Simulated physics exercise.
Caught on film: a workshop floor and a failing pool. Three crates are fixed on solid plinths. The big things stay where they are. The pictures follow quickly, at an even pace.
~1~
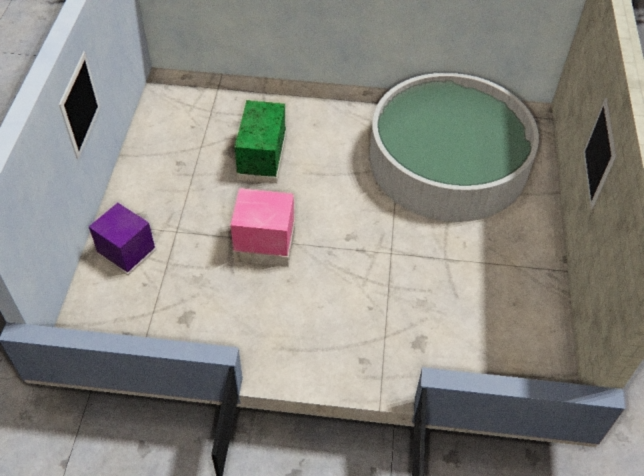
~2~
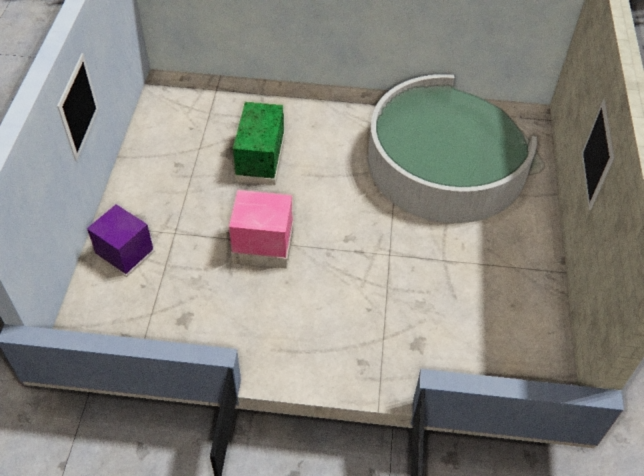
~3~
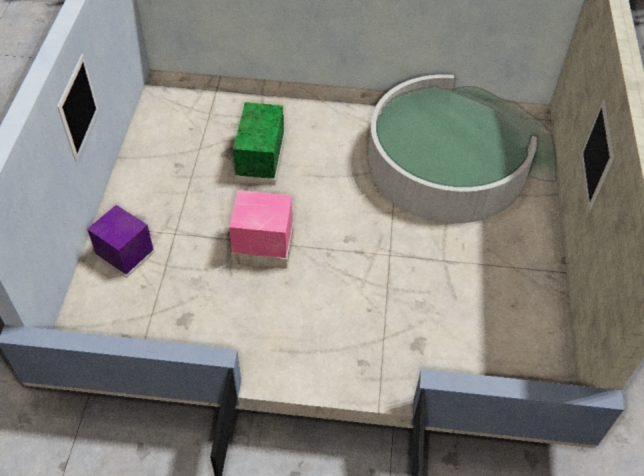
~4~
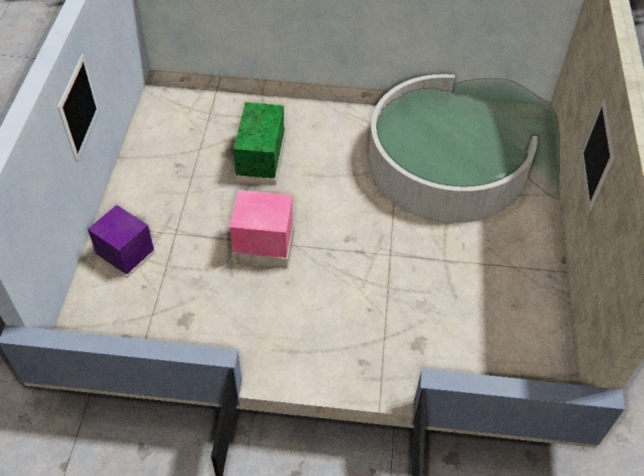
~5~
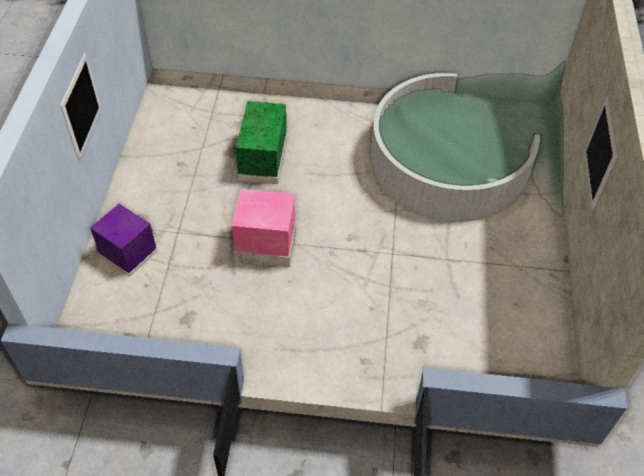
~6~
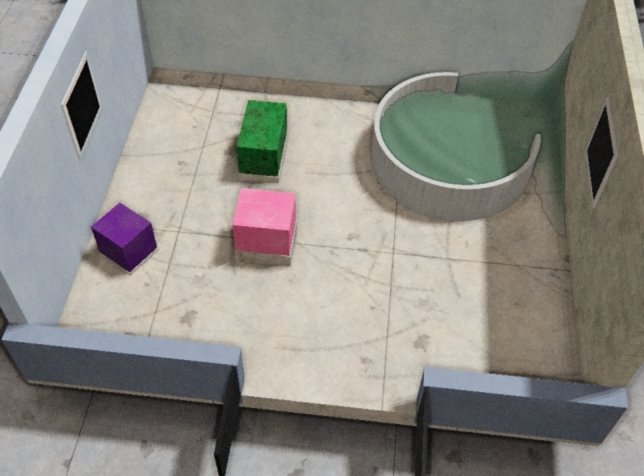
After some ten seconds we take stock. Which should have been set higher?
One by one: The purple crate gets wet; the pink crate stays dry; the green crate stays dry.
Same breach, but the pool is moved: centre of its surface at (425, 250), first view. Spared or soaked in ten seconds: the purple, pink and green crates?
The purple one ends up wet; the pink one remains dry; the green one ends up wet.
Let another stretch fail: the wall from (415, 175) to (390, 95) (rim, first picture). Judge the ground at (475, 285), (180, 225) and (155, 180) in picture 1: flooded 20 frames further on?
As listed: Dry, covered, flooded.
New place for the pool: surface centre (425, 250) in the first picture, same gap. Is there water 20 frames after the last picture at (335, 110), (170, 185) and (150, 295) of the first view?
One after the other: Covered, not flooded, free of water.
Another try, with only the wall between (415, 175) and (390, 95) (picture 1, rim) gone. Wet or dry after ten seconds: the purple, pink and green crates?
The purple crate is wetted, the pink crate is soaked, the green crate takes water.
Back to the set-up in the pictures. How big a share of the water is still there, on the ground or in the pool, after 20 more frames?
Some 100 per cent.
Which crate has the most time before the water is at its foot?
The purple one.
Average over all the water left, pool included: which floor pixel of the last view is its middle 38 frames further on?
At about (413, 184).
A moment on, water covers 15 % of the floor; the purple crate not reached, the pink crate not reached, the green crate not reached.
Next, water covers 25 % of the floor; the purple crate not reached, the pink crate not reached, the green crate water round its plinth.
Then, water covers 50 % of the floor; the purple crate not reached, the pink crate water round its plinth, the green crate water round its plinth.
Later, water covers 85 % of the floor; the purple crate water round its plinth, the pink crate water round its plinth, the green crate water round its plinth.
In the end, water covers 100 % of the floor; the purple crate was topped, the pink crate stayed above the water, the green crate stayed above the water.
